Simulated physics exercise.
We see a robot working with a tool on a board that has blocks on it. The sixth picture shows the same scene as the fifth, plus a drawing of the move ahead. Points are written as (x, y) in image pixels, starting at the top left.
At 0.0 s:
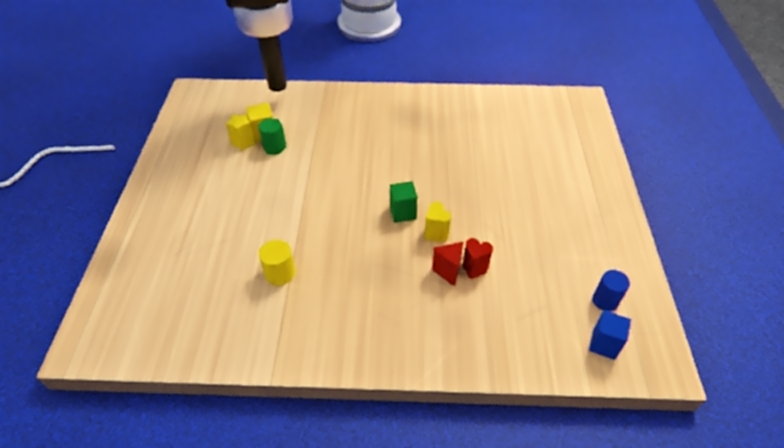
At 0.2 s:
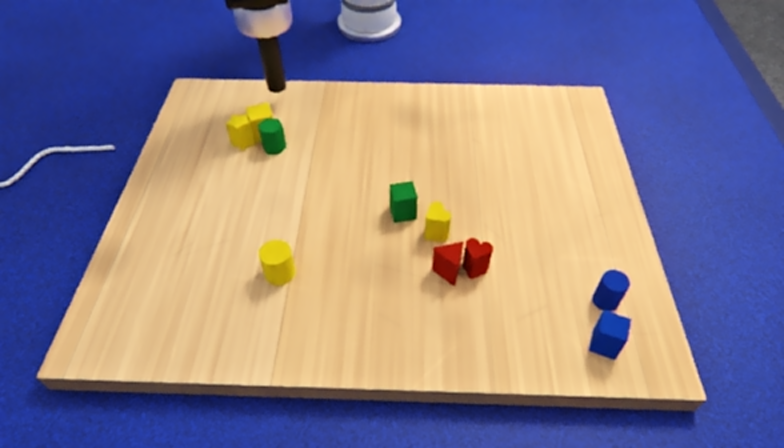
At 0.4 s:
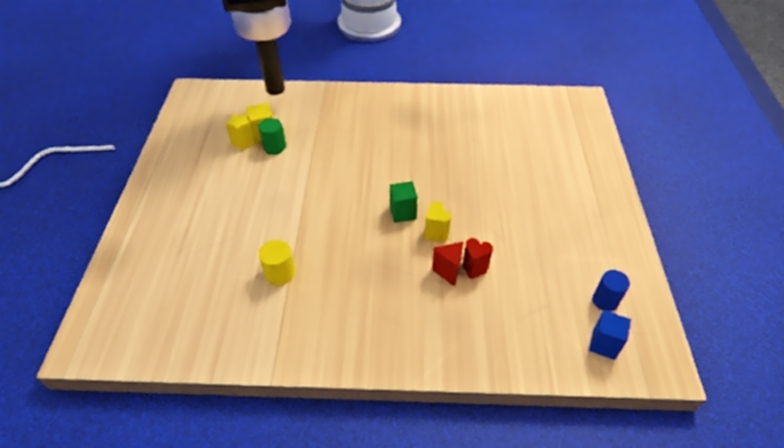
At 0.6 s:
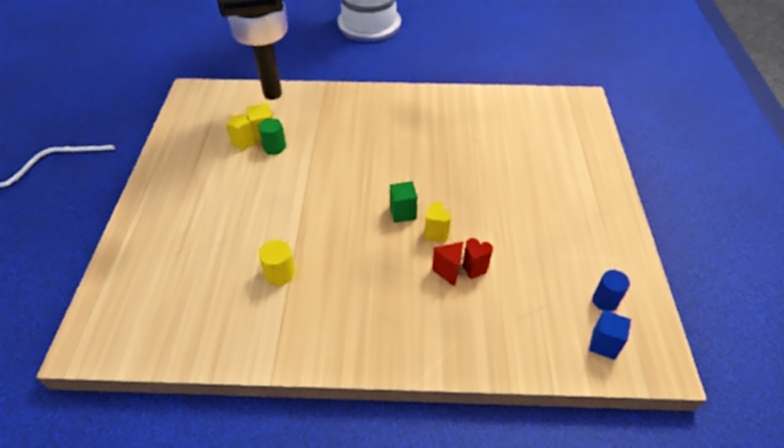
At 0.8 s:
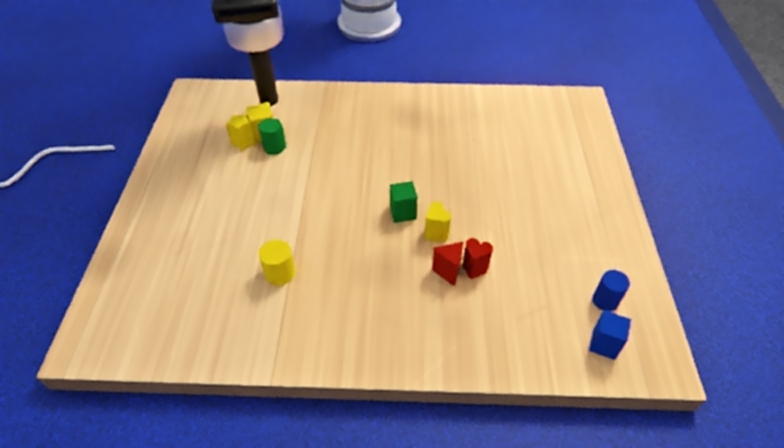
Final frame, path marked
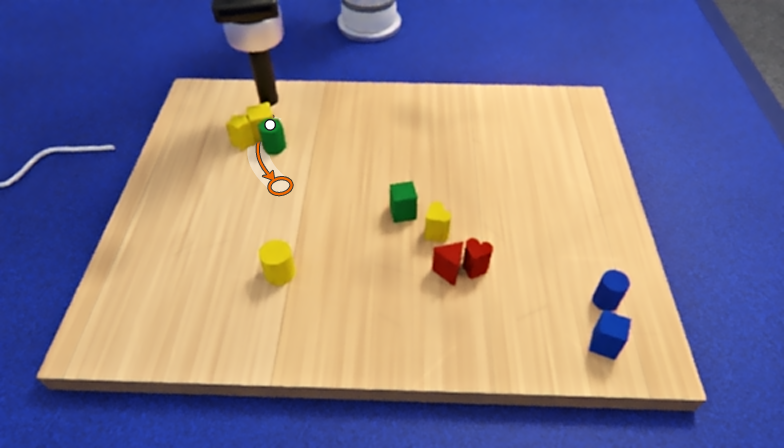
On a wooden board scattered with red, yellow, green and blue blocks, a robot's dark-tipped tool shifted slightly down and to the left, toward a small yellow and green cluster, while every block stayed still.
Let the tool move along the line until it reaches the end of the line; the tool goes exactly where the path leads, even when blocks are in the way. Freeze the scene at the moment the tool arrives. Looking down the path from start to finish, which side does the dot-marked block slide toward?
It shifts leftward.
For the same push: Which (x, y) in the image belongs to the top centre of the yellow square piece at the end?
The answer is (244, 164).
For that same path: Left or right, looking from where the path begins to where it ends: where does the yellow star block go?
The yellow star block is shifted sideways to the right, facing along the path from start to end.
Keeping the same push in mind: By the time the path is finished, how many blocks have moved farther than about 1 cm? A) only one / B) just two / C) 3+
C - 3+.
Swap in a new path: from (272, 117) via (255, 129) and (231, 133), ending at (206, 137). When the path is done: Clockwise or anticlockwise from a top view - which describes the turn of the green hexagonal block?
Answer: Anticlockwise.
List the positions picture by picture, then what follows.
In the first picture, tip of the tool (278, 87), middles of tops, yellow star block (238, 120), yellow square piece (259, 111), green hexagonal block (270, 125).
In the second picture, tool (277, 88), nothing pushed.
In the third picture, tool (276, 91), nothing pushed.
In the fourth picture, tool (273, 95), nothing pushed.
In the fifth picture, tool (269, 102), yellow star block (238, 120), yellow square piece (259, 111), green hexagonal block (270, 125).
The line goes from (272, 117) via (259, 139) and (261, 164), ending at (280, 186); the dot is on the green hexagonal block.
The first path, step by step. One third of the way, tool (256, 125); yellow star block (230, 125), turned 30° clockwise; yellow square piece (252, 133); green hexagonal block (272, 144), turned 45° anticlockwise.
Two thirds of the way, tool (258, 150); yellow star block (228, 127), turned 55° clockwise; yellow square piece (244, 157), turned 40° clockwise; green hexagonal block (275, 150), turned 80° anticlockwise.
At the end, tool (277, 171); yellow star block (228, 127), turned 55° clockwise; yellow square piece (244, 164), turned 70° clockwise; green hexagonal block (299, 161), turned 155° anticlockwise.
